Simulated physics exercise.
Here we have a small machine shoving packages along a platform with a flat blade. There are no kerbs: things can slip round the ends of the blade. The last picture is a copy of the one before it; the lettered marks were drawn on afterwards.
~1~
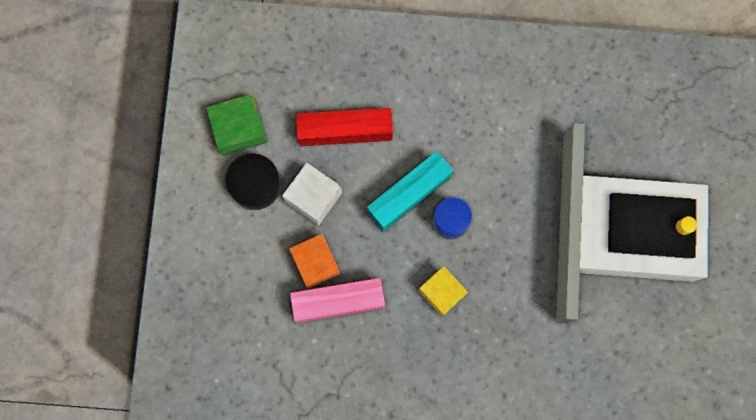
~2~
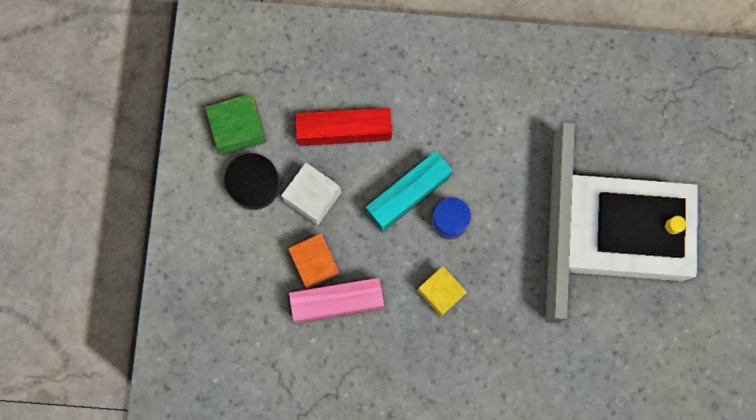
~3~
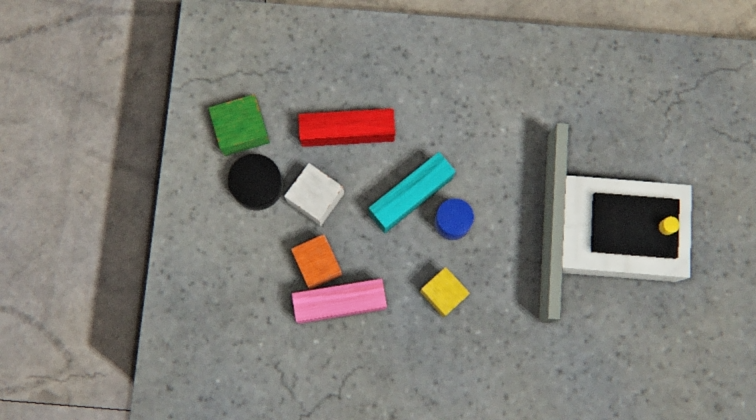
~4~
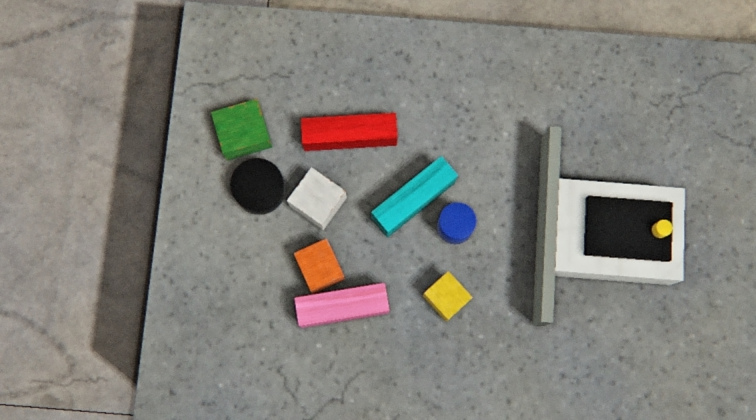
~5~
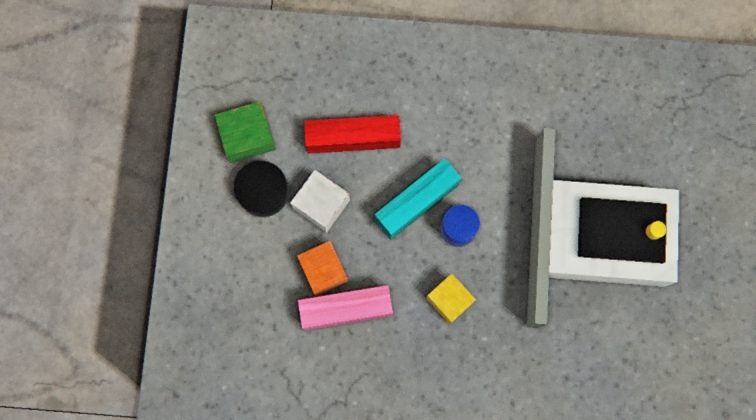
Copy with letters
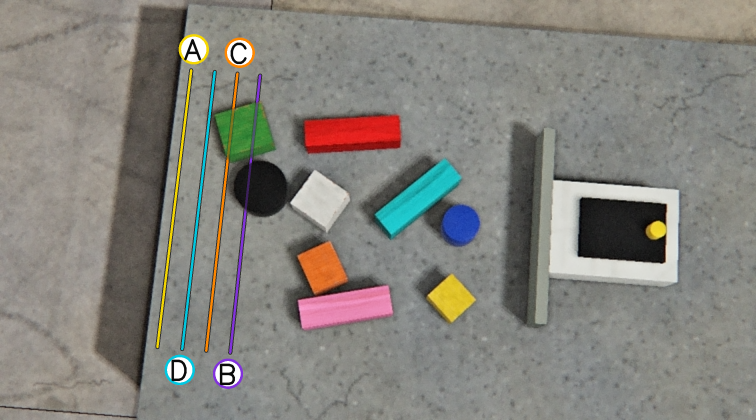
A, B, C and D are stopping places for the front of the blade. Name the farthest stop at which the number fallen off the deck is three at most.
The farthest such stop is C.
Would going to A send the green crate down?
Yes.
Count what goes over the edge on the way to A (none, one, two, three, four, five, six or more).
In all, six or more.
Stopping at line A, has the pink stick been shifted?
Yes.
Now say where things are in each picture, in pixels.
Blue canister (451, 219); black canister (254, 182); turquoise stick (409, 193), in the first frame.
Robot (636, 224); green crate (236, 125), in the second frame.
Robot (628, 225); yellow crate (444, 293), in the third frame.
Robot (622, 228); pink stick (343, 306), in the fourth frame.
Robot (616, 229); blue canister (459, 226); black canister (262, 189); turquoise stick (417, 200), in the fifth frame.
On the copy, A at (175, 205); B at (246, 210); C at (222, 208); D at (199, 207).
On C. First, robot (499, 220); pink stick (334, 308); yellow crate (393, 289).
Then, robot (382, 211); black canister (186, 173); green crate (198, 125).
Finally, robot (289, 204); green crate over the edge; white crate over the edge; three fallen.
By contrast, A drops eight; B is within the limit but short; D drops six.
